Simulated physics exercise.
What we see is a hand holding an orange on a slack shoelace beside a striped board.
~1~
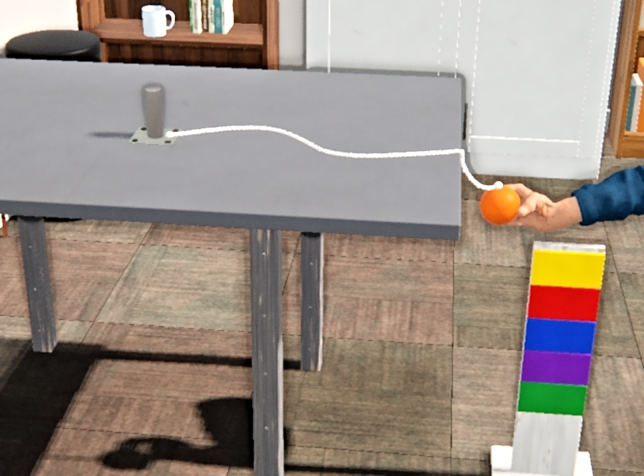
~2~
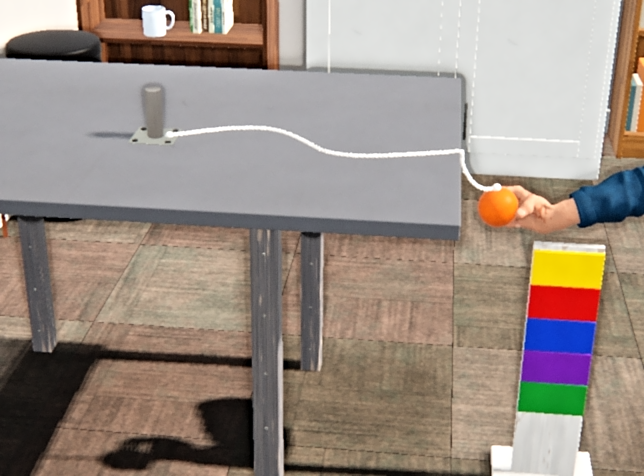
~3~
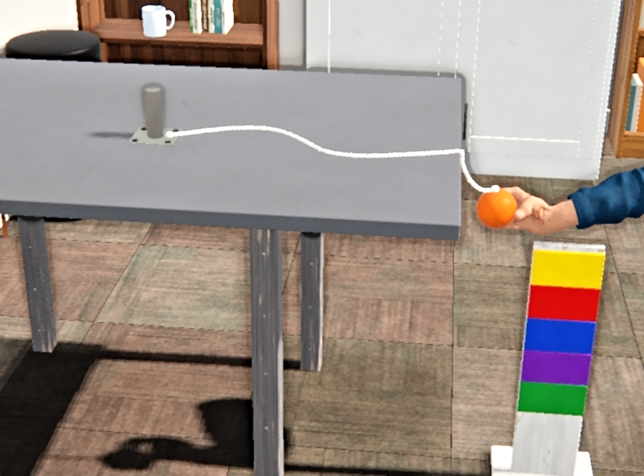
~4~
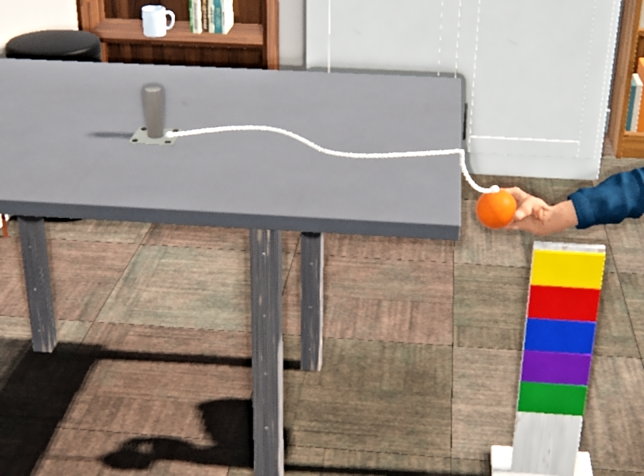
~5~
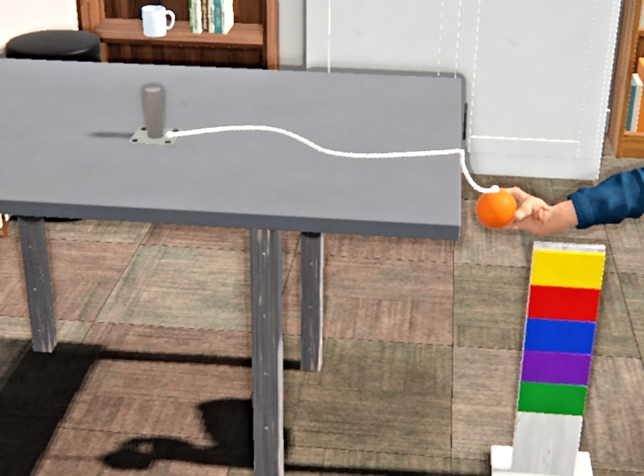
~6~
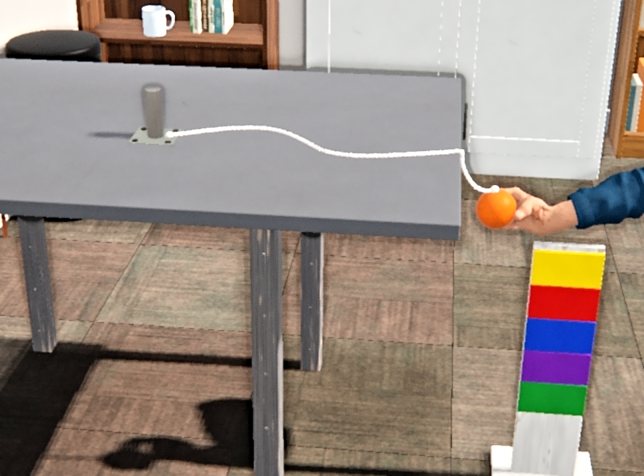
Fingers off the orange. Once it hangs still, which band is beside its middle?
Its centre hangs level with the yellow band.
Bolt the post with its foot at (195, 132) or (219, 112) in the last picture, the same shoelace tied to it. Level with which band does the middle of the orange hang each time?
Taking them in turn: Red; red.
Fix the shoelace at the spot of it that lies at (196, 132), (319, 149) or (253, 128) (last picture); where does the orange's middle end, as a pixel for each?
Try by try, around (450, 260), (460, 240) and (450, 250).
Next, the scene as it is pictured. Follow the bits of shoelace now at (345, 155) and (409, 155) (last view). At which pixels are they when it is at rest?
About (378, 148), and the other about (442, 151).
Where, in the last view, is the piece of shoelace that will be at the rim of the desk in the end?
It lies at about (428, 154).
Soon after, orange near (431, 261); level with yellow.
Then, orange near (473, 260); level with yellow.
At rest, orange near (448, 263); level with yellow. Its middle rests at the yellow band.
